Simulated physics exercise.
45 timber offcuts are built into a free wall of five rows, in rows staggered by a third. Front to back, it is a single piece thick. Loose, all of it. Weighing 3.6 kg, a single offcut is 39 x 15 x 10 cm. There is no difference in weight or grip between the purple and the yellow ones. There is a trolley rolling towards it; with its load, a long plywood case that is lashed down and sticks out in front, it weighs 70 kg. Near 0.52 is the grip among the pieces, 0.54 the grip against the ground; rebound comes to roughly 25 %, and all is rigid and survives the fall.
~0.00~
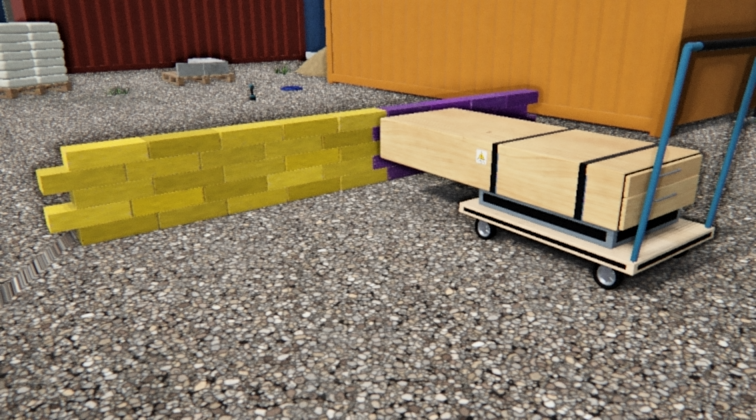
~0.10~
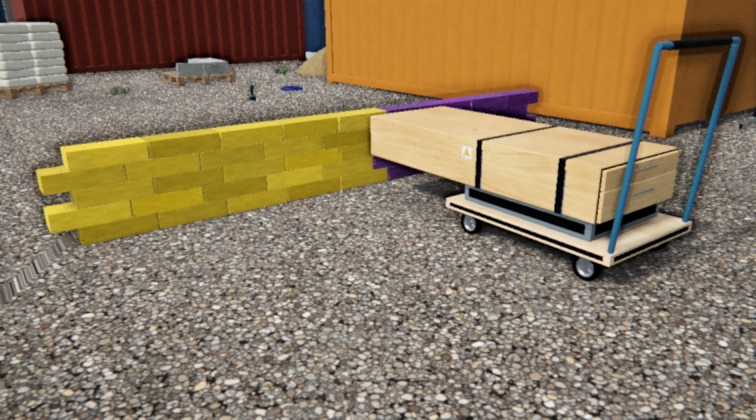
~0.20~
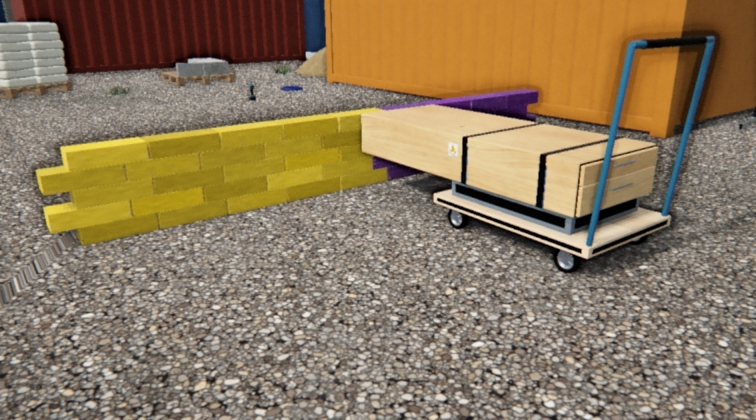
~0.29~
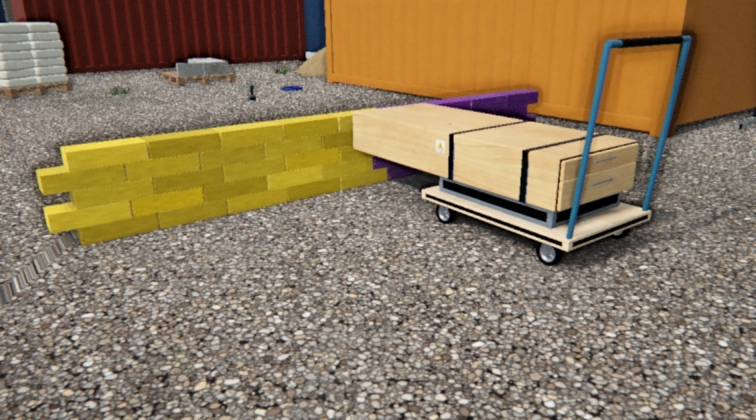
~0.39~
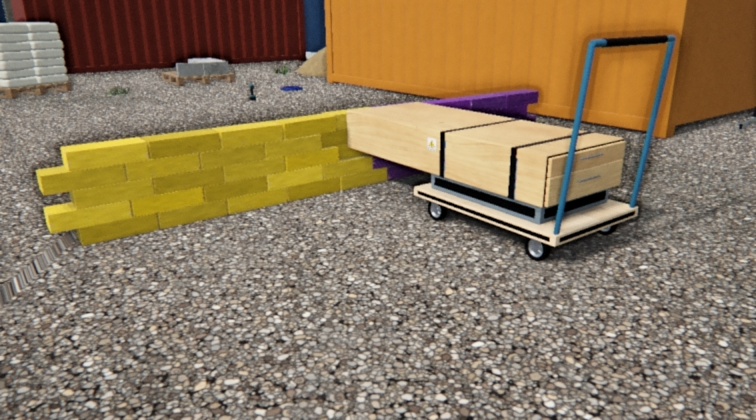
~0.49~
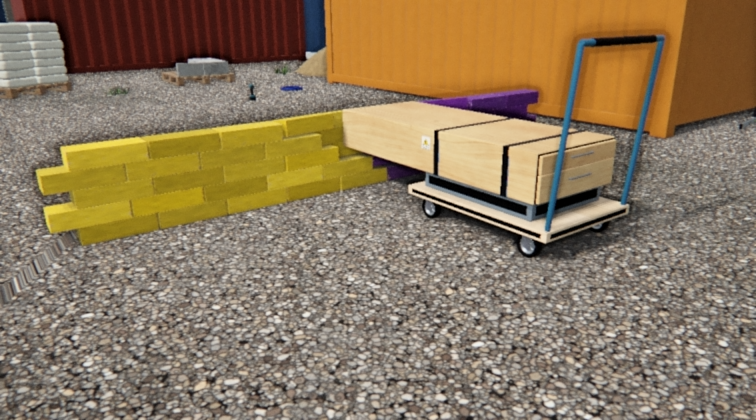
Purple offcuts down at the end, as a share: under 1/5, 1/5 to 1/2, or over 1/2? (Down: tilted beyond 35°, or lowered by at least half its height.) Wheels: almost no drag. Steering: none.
The count left down will be one-fifth to one-half.
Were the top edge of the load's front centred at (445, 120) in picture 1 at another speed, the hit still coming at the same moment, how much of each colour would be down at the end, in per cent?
Result - purple: 30%; yellow: 10%.
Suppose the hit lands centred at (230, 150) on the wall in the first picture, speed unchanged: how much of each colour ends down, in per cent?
Then purple ends 0 per cent down and yellow 40 per cent.
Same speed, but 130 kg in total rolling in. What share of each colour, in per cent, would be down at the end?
For purple it's 30, for yellow it's 20 in a hundred.
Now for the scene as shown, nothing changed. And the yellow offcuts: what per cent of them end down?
Yellow share down - 20 in a hundred.
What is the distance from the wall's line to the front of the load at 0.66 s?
About 15 cm.
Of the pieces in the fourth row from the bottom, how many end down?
3 in total.
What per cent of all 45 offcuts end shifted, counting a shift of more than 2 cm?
It is 20 per cent.
After 0.66 s, load 16 cm past the wall's line, still rolling; 2 of the 20 purple offcuts down (5 of 45 in all colours); top purple offcut unmoved.
After 0.86 s, load 22 cm past the wall's line, still rolling; 6 of the 20 purple offcuts down (10 of 45 in all colours); top purple offcut unmoved.
In the end (2.1 s), load 43 cm past the wall's line, still rolling; 6 of the 20 purple offcuts down (10 of 45 in all colours); top purple offcut unmoved; top yellow offcut unmoved. That is 30 per cent. From the last view, middles, top purple offcut near (516, 98), top yellow offcut near (106, 154).
